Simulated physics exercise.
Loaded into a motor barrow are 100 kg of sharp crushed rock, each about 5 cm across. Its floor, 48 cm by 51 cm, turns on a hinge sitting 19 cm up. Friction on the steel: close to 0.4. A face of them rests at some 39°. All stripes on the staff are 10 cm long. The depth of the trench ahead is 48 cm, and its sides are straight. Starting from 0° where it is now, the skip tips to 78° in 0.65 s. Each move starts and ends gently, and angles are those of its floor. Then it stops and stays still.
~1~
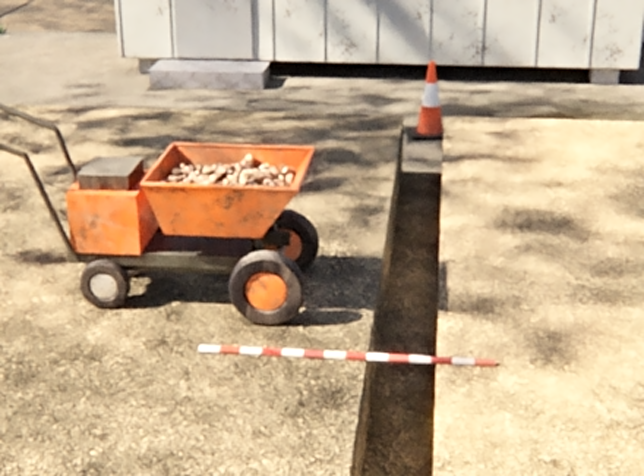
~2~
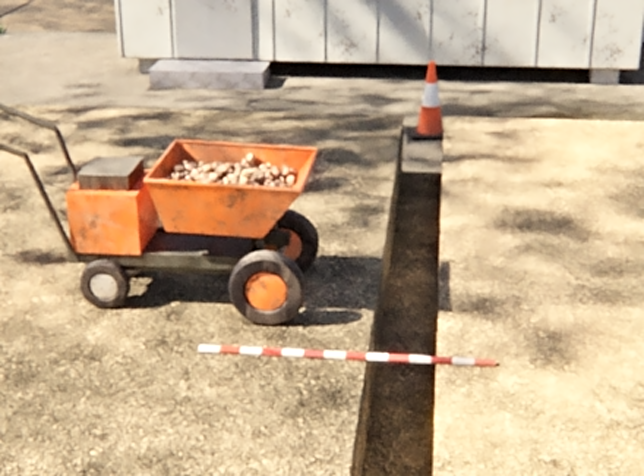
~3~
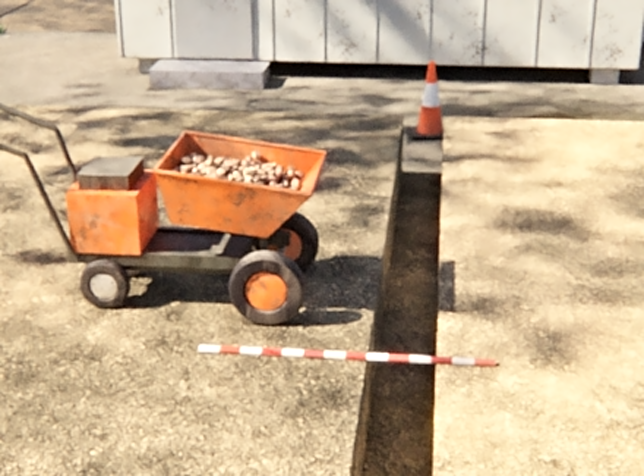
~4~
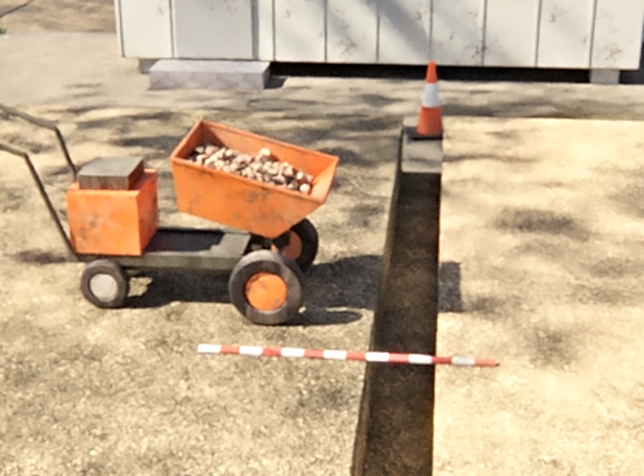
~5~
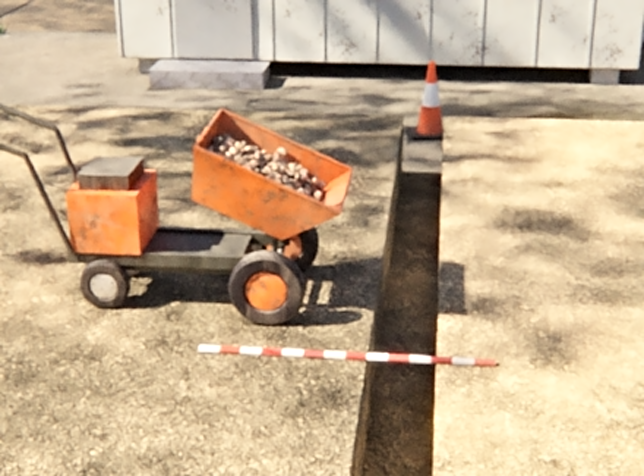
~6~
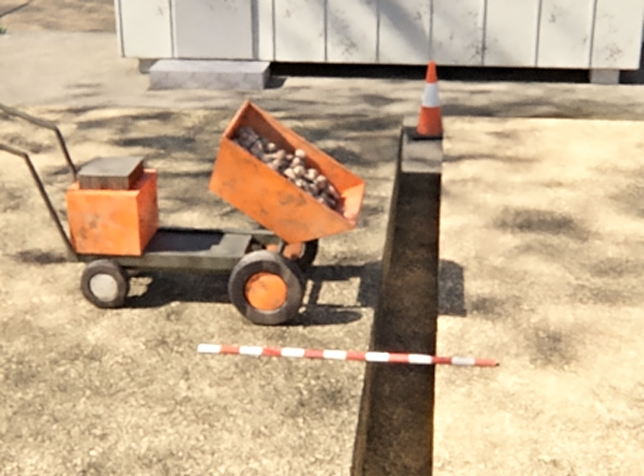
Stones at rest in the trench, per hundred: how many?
Approx. 80 %.
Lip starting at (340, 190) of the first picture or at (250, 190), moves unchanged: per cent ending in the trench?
Some 30 and some 70 per cent, in that order.
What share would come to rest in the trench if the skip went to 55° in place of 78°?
It would be near 20 per cent.
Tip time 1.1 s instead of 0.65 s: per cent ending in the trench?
Roughly 95 per cent.
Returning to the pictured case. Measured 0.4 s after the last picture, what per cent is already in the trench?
Approx. 35 % of the load.
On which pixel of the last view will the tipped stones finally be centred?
Middle at around (416, 369), I'd say.
Then, 0.2 s after the last picture the floor is at 66°, 100 % in the skip; the foremost stones are at (375, 257).
Then, 0.4 s after the last picture the floor is at 78°, 60 % in the skip, 35 % in the trench, 6 % past the trench; the foremost stones are at (456, 302).
Then, 0.8 s after the last picture the floor is at 78°, 12 % in the skip, 68 % in the trench, 20 % past the trench; the foremost stones are at (594, 312).
Then, 2.8 s after the last picture the floor is at 78°, 0 % in the skip, 80 % in the trench, 20 % past the trench; the foremost stones are past the picture's edge.
